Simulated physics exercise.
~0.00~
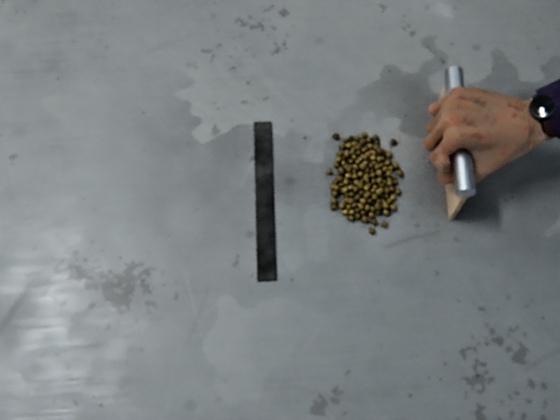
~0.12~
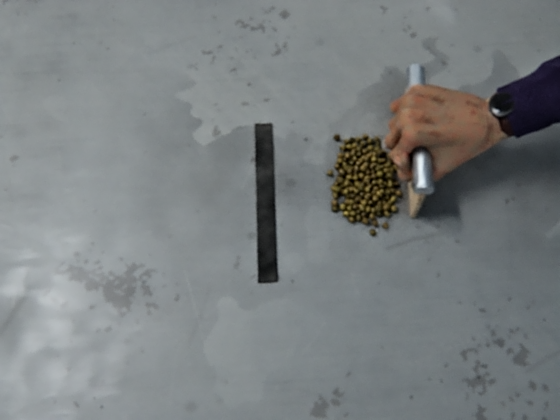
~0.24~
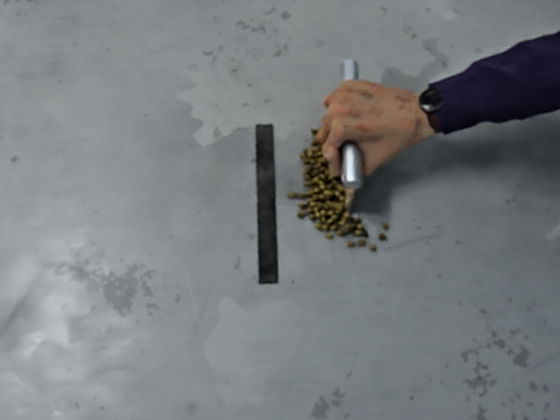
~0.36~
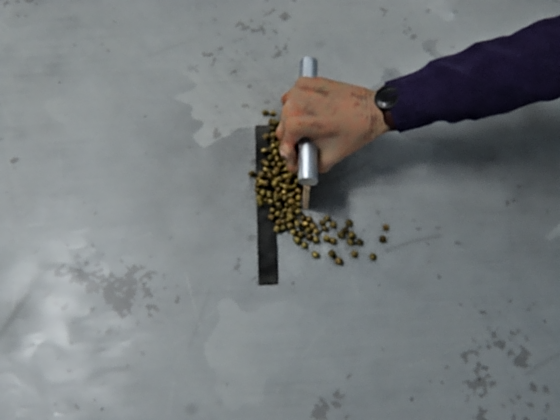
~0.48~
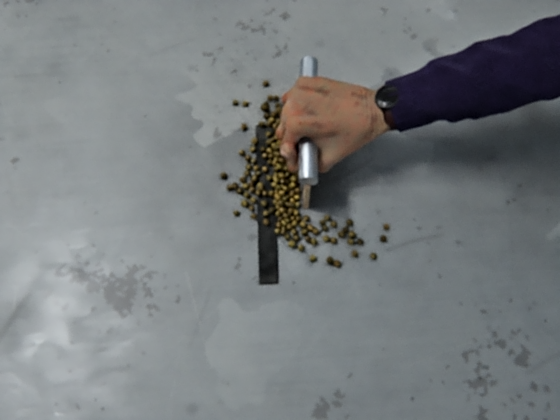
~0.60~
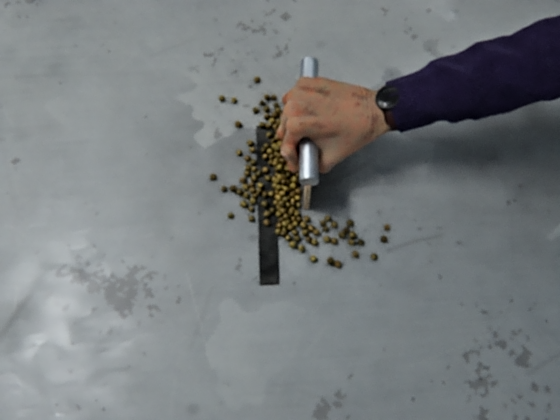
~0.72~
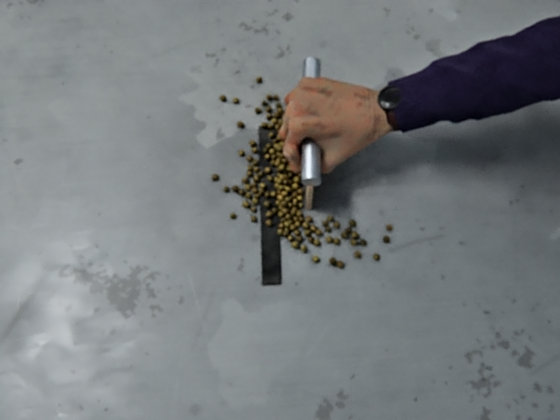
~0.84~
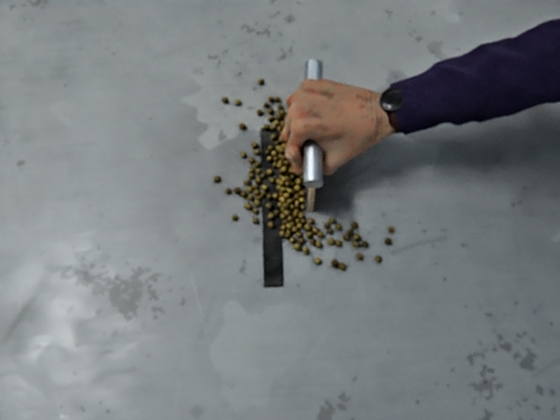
A hand gripping a scraper with a metal handle moved left into a pile of small greenish-brown lentils, pushing them towards a dark strip, then stopped just short of it, leaving them scattered on both sides with some lying across it.
